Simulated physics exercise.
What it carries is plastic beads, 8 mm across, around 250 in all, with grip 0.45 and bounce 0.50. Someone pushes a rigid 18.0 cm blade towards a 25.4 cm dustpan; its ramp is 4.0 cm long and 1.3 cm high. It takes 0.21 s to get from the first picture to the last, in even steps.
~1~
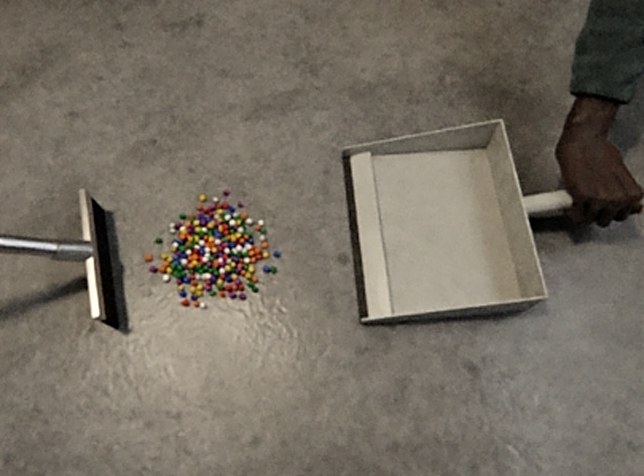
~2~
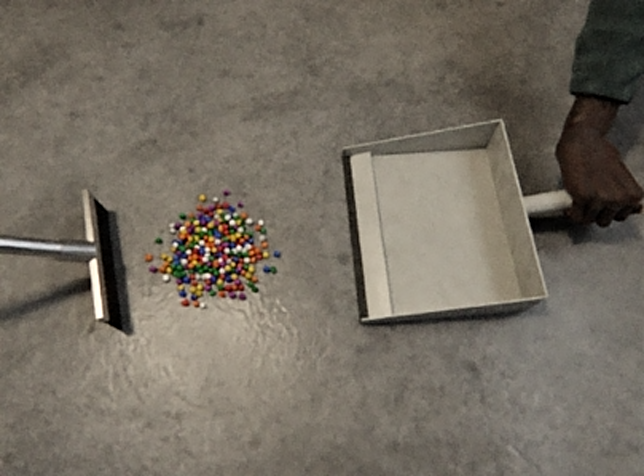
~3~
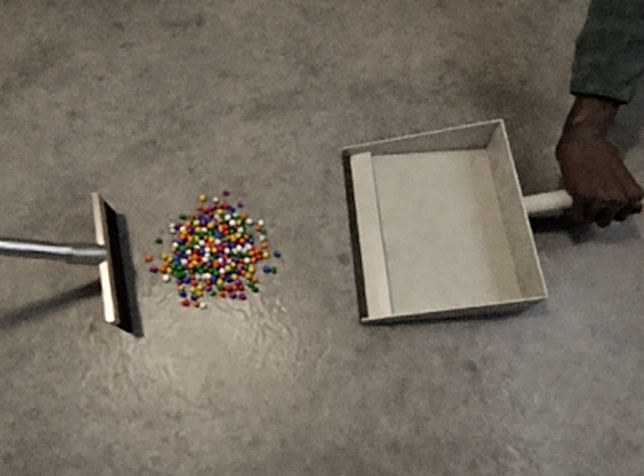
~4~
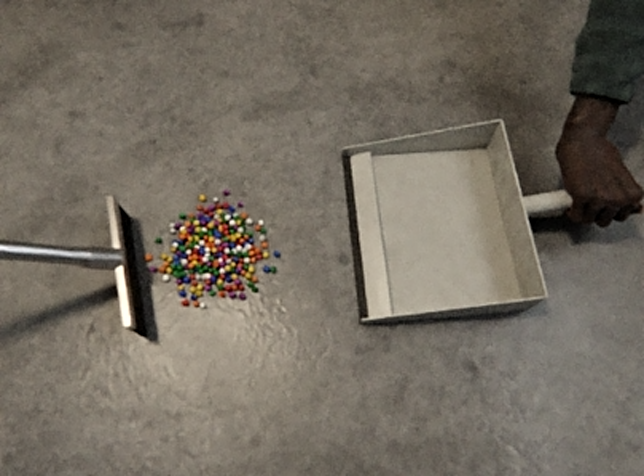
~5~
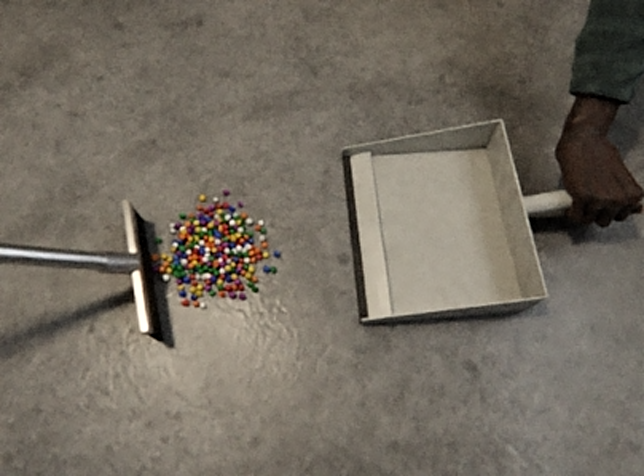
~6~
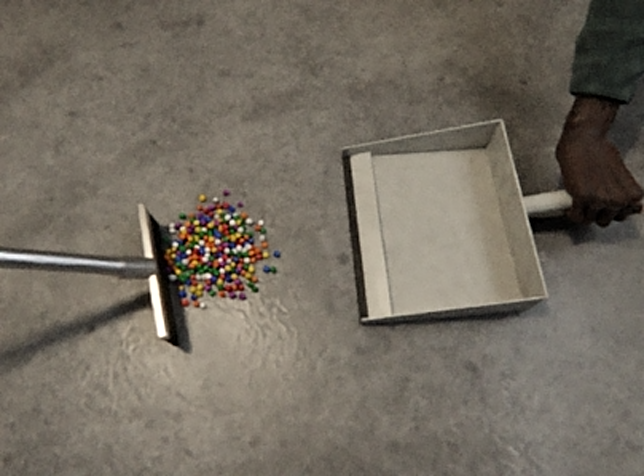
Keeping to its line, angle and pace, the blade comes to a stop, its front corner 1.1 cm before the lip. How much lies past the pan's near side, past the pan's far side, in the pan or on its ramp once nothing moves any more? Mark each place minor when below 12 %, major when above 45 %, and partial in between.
Near side - minor; far side - minor; pan - minor.
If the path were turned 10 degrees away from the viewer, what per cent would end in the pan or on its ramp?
That gives near 15 in a hundred.
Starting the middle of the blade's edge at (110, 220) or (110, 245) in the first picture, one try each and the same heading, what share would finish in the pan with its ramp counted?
The two tries give about 15 % and about 10 %.
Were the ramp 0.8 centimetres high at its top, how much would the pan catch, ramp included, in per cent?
It would be roughly 5 percent.
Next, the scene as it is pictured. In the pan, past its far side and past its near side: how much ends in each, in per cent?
Near side 10, far side 0, pan 5.
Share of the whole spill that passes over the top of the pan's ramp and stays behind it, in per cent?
Estimate: Near 0 per cent of all.
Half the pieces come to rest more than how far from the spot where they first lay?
That distance is close to 12 cm.
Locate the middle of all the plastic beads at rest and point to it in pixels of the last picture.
About (299, 234).
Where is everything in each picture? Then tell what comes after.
In the first frame, blade from (100, 317) to (86, 195), moved 0.0 cm, 0 of the pieces shifted so far; middle of the pieces at (212, 250); pan at (442, 228).
In the second frame, blade from (103, 318) to (89, 196), moved 0.5 cm, 0 of the pieces shifted so far; middle of the pieces at (212, 250).
In the third frame, blade from (114, 321) to (98, 199), moved 1.9 cm, 0 of the pieces shifted so far; middle of the pieces at (212, 250).
In the fourth frame, blade from (130, 326) to (113, 202), moved 4.0 cm, 0 of the pieces shifted so far; middle of the pieces at (212, 250).
In the fifth frame, blade from (147, 330) to (129, 207), moved 6.3 cm, 1 of the pieces shifted so far; middle of the pieces at (212, 250).
In the sixth frame, blade from (164, 336) to (144, 211), moved 8.5 cm, 15 of the pieces shifted so far; middle of the pieces at (212, 250); pan at (442, 228).
Then, 0.23 s after the last picture, middle of the blade 14 cm from the lip; 0 % over the lip, far side 0 %, near side 0 %.
Then, 0.38 s after the last picture, middle of the blade 7 cm from the lip; 0 % over the lip, far side 0 %, near side 5 %.
Then, 0.66 s after the last picture, middle of the blade 3 cm from the lip; 5 % over the lip, far side 0 %, near side 10 %.
In the end, near side 10 %, far side 0 %, pan 5 %, in front of the lip or behind the blade 85 %.
